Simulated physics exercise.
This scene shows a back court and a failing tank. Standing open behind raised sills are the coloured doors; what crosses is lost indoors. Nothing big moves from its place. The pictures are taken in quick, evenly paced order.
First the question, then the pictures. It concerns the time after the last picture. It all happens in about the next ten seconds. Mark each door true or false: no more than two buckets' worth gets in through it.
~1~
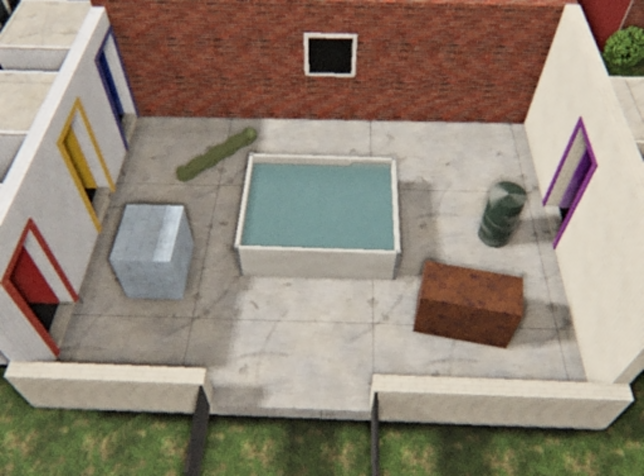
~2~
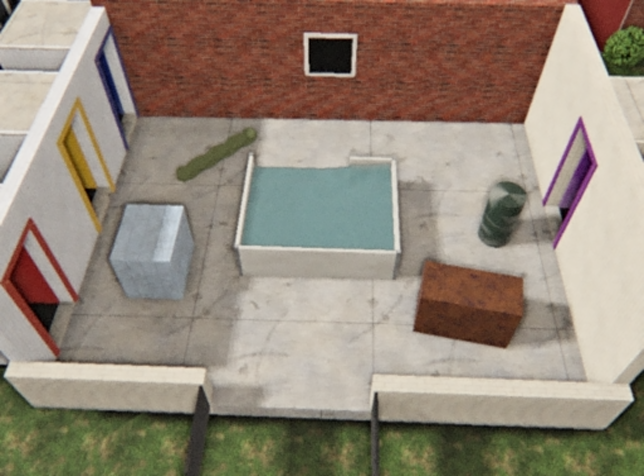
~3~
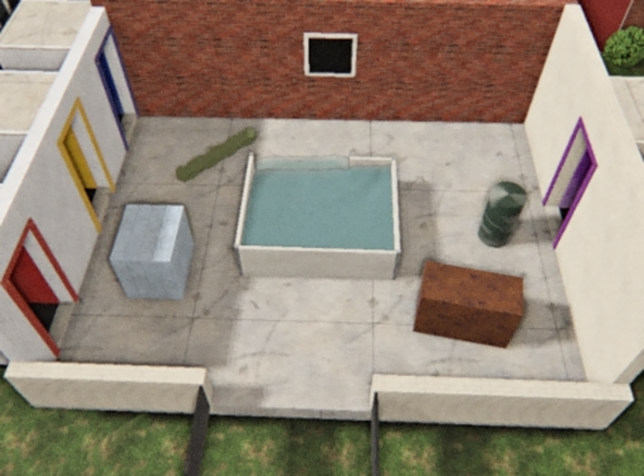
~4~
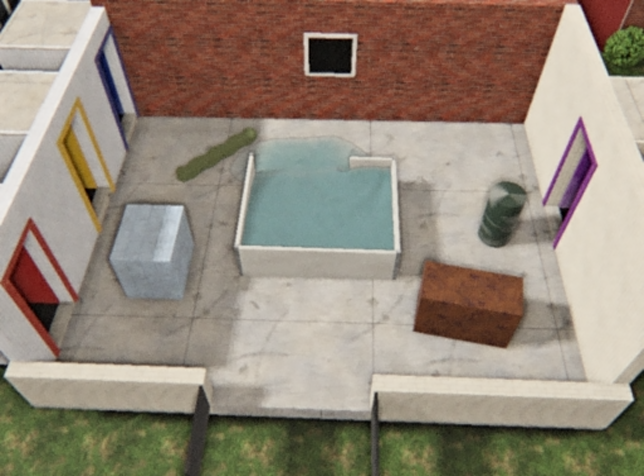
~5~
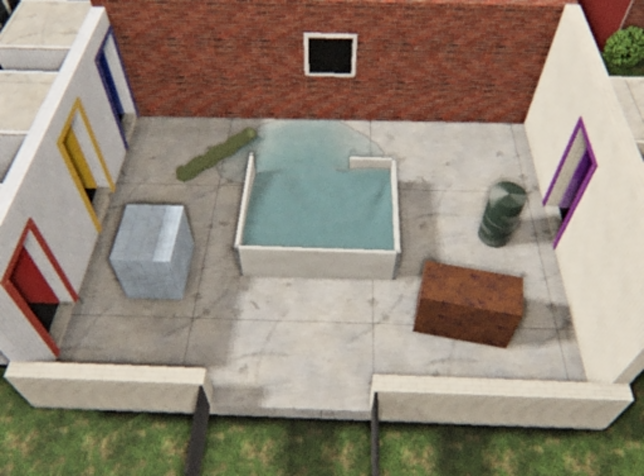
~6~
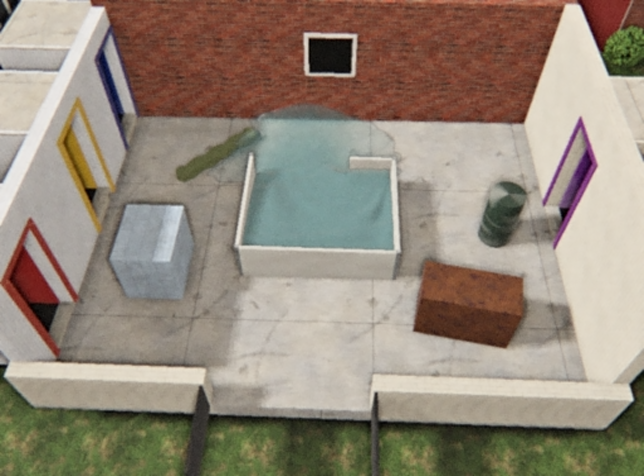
Purple door: False, blue door: False, red door: False, yellow door: True.
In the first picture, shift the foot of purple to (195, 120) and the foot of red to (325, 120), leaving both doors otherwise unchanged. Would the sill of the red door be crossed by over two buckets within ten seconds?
The red door exceeds it.
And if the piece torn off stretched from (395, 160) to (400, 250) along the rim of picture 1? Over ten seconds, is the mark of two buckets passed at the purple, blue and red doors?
Purple door exceeds the limit, blue door stays within the limit, red door exceeds the limit.
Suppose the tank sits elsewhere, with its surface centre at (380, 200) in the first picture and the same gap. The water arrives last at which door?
The red door.
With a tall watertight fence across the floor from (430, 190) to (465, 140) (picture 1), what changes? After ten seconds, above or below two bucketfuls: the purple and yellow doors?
My guess is the purple door stays within the limit and the yellow door stays within the limit.
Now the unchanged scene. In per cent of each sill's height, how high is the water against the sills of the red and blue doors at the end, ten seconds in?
Roughly 200 % and 50 %, respectively.
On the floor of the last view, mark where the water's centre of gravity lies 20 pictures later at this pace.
My guess is about (314, 181).
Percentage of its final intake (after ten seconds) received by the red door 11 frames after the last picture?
It should be near 0 percent of the ten-second total.
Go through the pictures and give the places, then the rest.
In the first picture, the tank at (320, 203) is whole and still.
In the second picture, water pours out on the tank's far side and has run to a hidden place.
In the third picture, water pours out on the tank's far side and has run to a hidden place.
In the fourth picture, water pours out on the tank's far side and has run to (245, 153).
In the fifth picture, the front is at (334, 122), out from the gap on the tank's far side.
In the sixth picture, water pours out on the tank's far side and has run to (365, 122).
A moment on, water covers 15 % of the floor; the purple door not reached, the blue door not reached, the red door not reached, the yellow door not reached.
Next, water covers 30 % of the floor; the purple door not reached, the blue door under two buckets in, the red door not reached, the yellow door not reached.
Then, water covers 55 % of the floor; the purple door wet at the sill, nothing in, the blue door far over two buckets in, the red door not reached, the yellow door wet at the sill, nothing in.
Later, water covers 75 % of the floor; the purple door over two buckets in, the blue door far over two buckets in, the red door under two buckets in, the yellow door wet at the sill, nothing in.
In the end, water covers 95 % of the floor; the purple door far over two buckets in, the blue door far over two buckets in, the red door over two buckets in, the yellow door wet at the sill, nothing in.
